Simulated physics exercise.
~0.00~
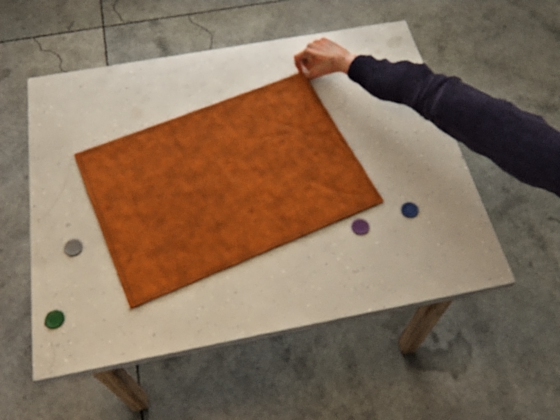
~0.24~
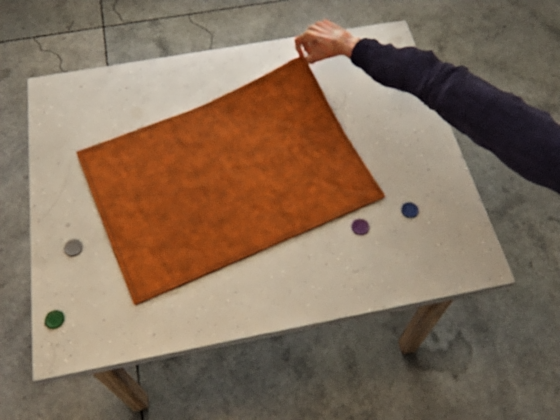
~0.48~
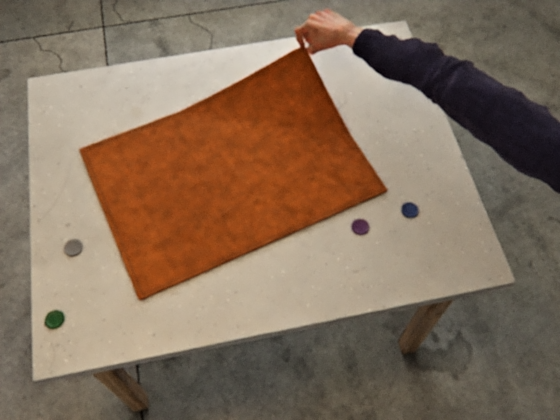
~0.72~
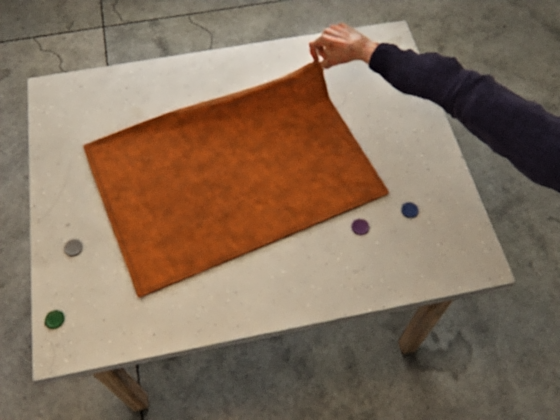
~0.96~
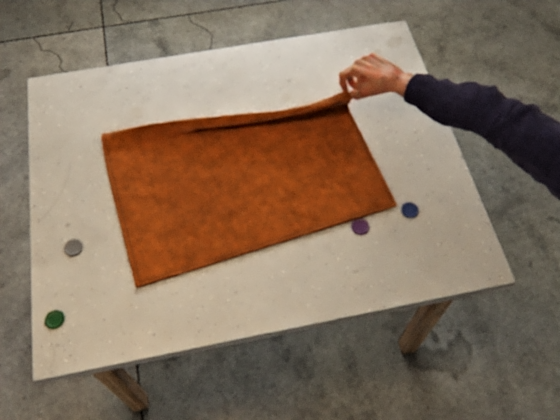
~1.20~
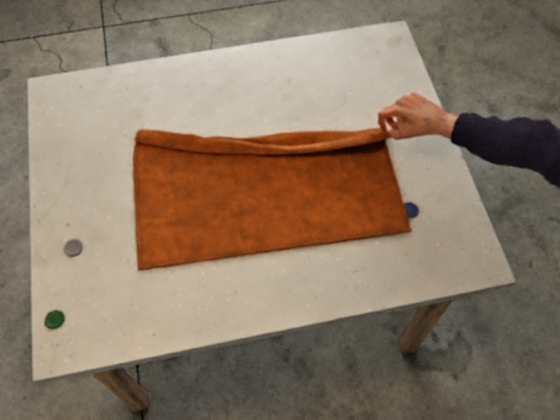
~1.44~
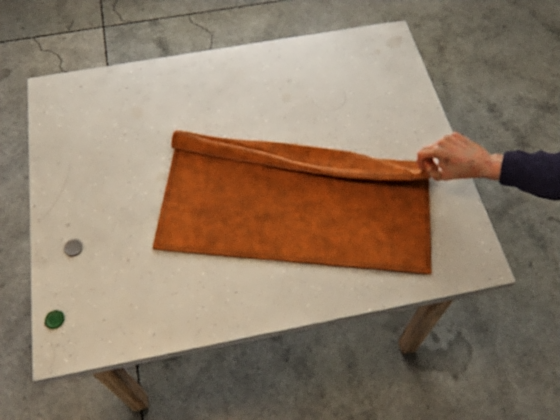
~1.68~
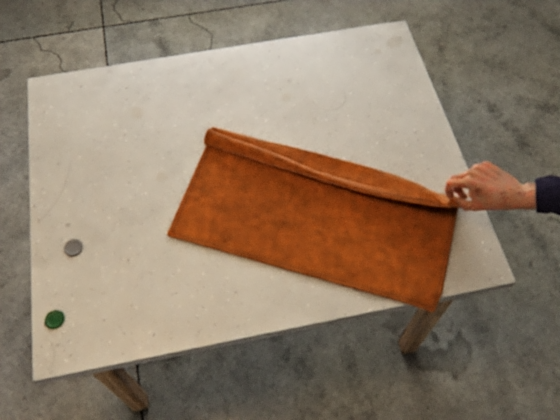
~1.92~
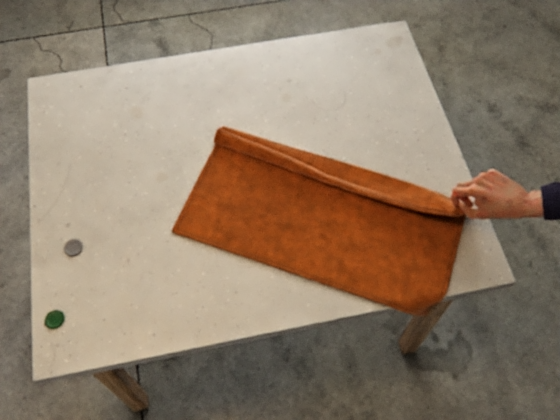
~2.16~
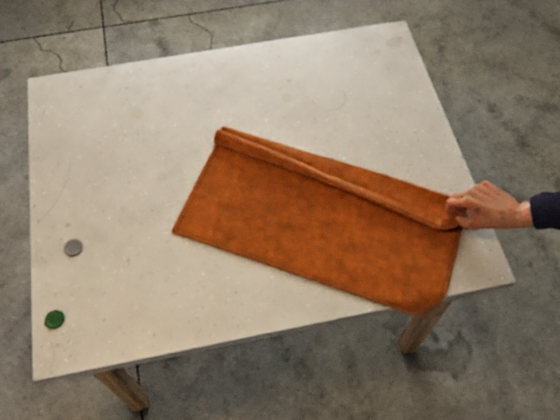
On a pale table, a hand folding an orange napkin's edge and dragging it right over the purple and blue lids.
